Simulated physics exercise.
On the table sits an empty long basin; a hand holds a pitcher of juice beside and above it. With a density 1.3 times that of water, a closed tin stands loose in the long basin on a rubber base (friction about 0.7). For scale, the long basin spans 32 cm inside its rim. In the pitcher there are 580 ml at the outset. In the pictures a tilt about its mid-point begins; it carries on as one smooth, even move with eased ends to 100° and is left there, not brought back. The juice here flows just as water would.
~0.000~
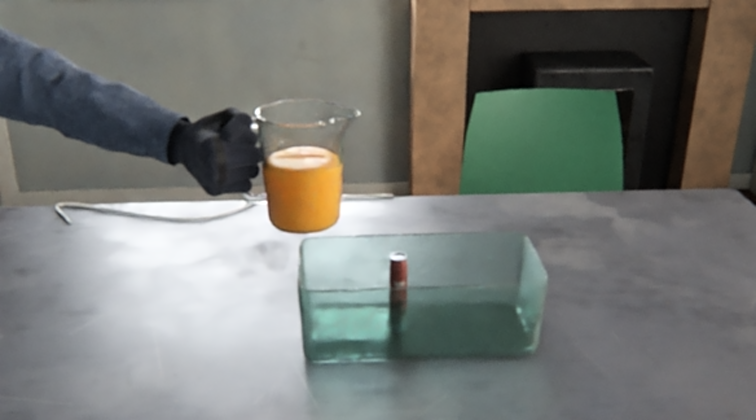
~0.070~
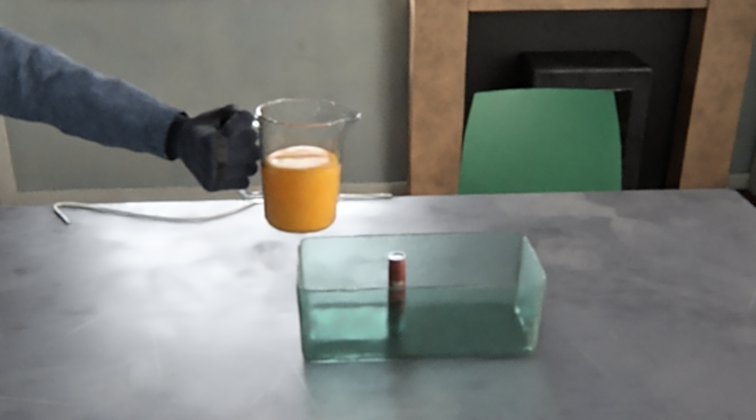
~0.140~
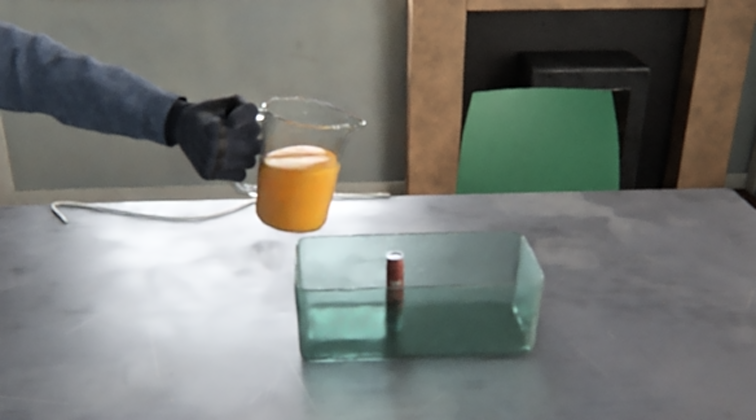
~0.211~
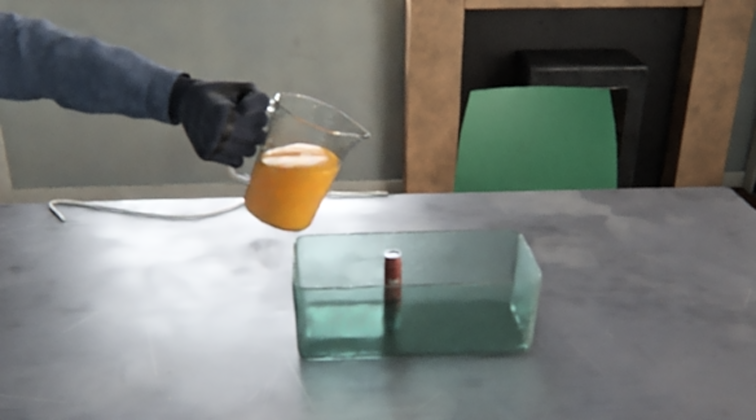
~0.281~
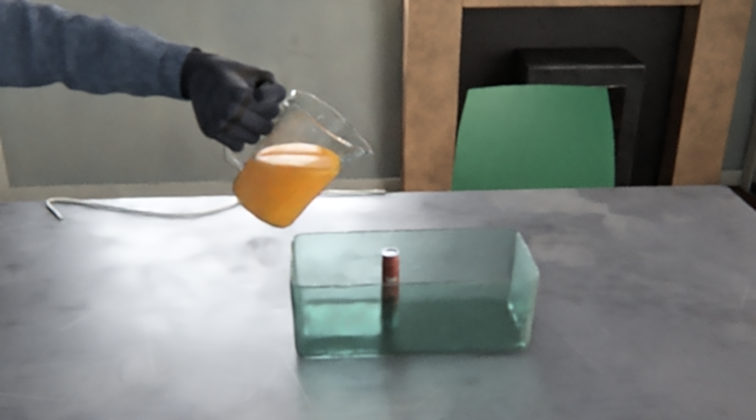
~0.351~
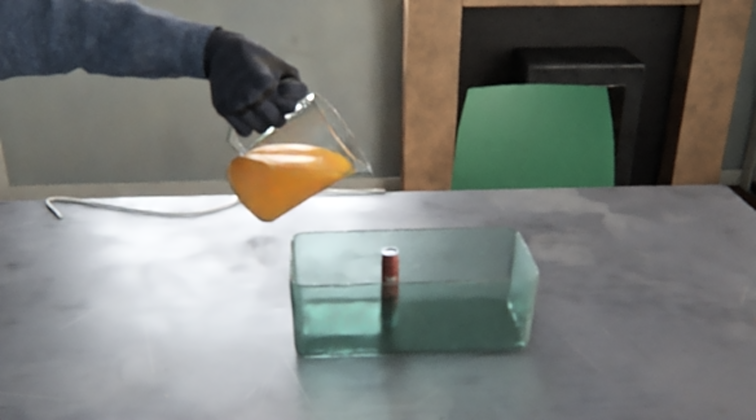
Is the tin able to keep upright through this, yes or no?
No, it topples.
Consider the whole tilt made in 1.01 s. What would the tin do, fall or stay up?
Then it goes over.
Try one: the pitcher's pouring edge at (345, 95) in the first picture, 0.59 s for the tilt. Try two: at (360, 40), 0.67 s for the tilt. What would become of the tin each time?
First it topples; then it stays up.
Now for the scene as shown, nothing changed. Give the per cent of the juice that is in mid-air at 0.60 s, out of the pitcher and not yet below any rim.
I'd say close to 22 per cent.
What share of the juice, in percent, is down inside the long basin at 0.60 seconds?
The basin holds roughly 9 in a hundred parts at that moment.
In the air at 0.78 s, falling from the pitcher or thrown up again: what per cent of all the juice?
Some 18 % is up in the air.
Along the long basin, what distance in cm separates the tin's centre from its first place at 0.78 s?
Roughly 1 cm.
By 0.60 s the tilt is 97° and 69 per cent is still to pour; the tin stands where it began.
By 0.78 s the tilt is 100° and 26 per cent is still to pour; the tin leans 7°.
By 0.96 s the tilt is 100° and 8 per cent is still to pour; the tin lies on its side.
By 1.17 s the tilt is 100° and 1 per cent is still to pour; the tin lies on its side.
At rest the tin lies on its side.
